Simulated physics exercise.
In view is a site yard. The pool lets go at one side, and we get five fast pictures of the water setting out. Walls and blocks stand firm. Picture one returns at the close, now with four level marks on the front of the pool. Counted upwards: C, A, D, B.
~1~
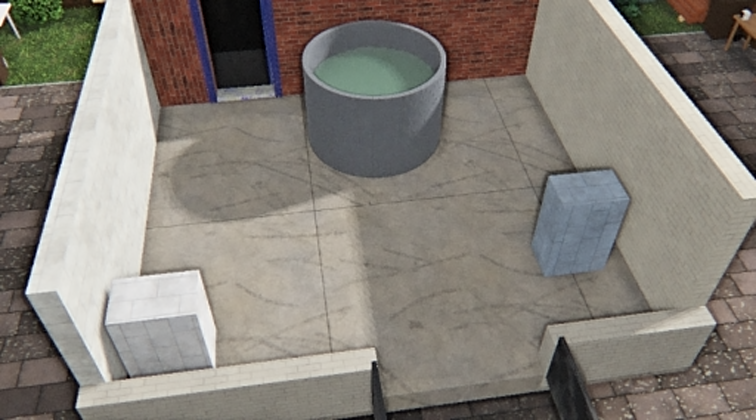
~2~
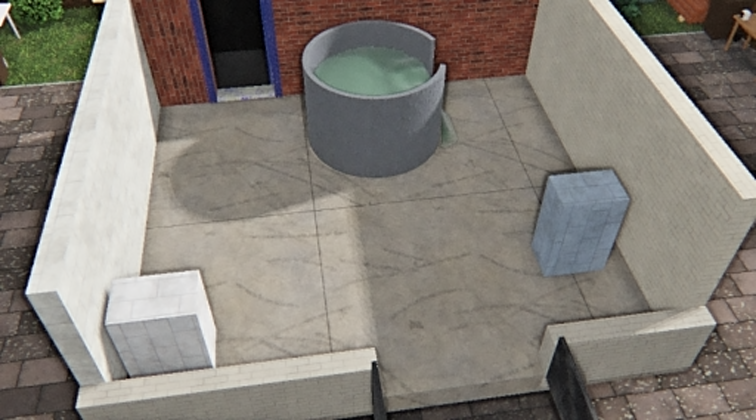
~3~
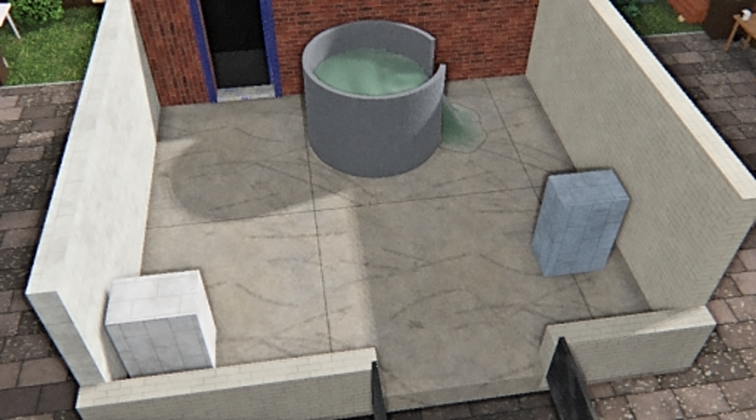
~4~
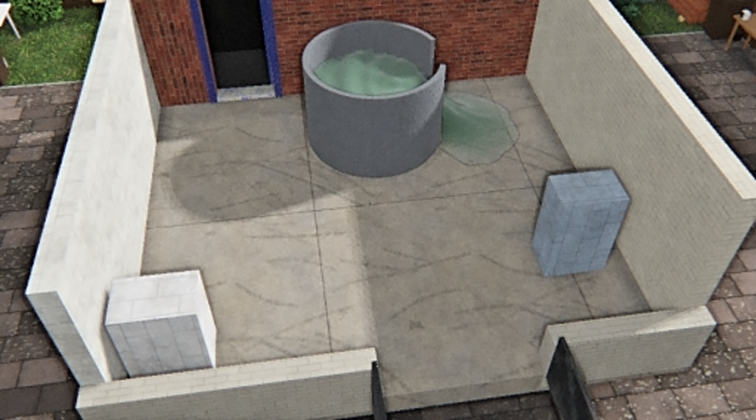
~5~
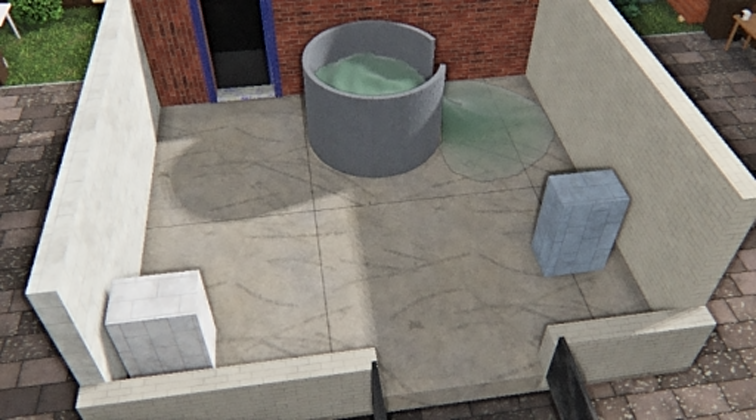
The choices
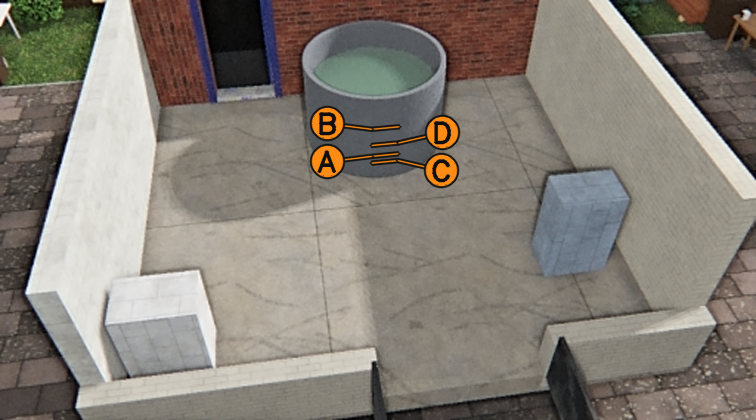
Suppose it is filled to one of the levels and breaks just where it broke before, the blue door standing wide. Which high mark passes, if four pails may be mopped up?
B will do.
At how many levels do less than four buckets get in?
All of them.
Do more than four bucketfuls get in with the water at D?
No, that is safe.
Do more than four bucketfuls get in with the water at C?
No.
On the marked copy, A at (385, 155); B at (385, 128); C at (385, 161); D at (385, 144); from the bottom up C, A, D, B.
If A is chosen, nothing gets over.
If B is chosen, a splash gets over, under a bucket.
If C is chosen, nothing gets over.
If D is chosen, nothing gets over.
